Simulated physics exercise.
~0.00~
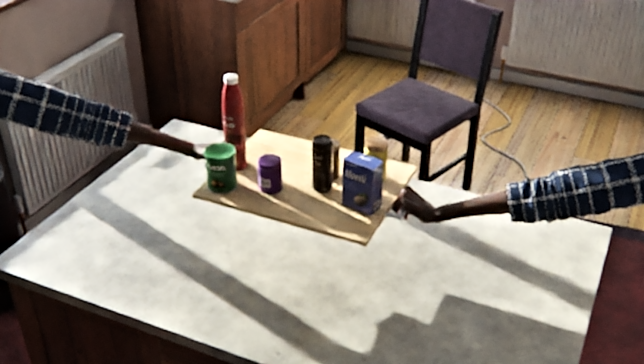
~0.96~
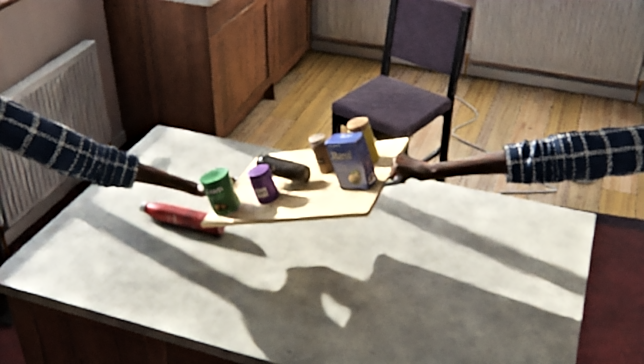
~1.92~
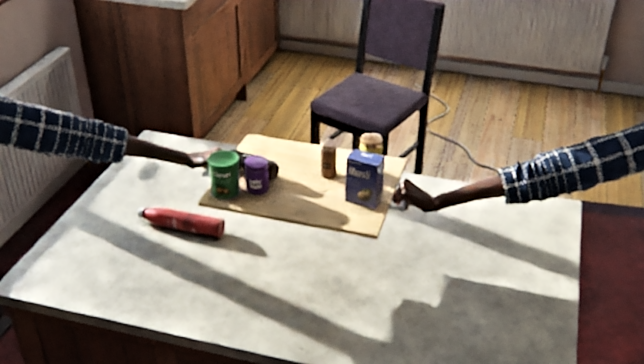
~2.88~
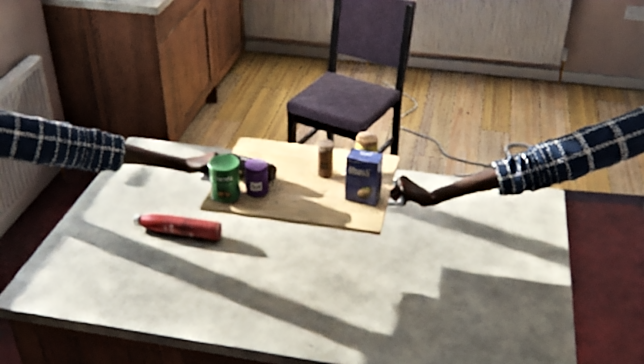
Two hands held a wooden board of containers above a table and tipped it down to the left, so the red bottle fell onto the table and a black can toppled; they levelled the board with the rest standing.
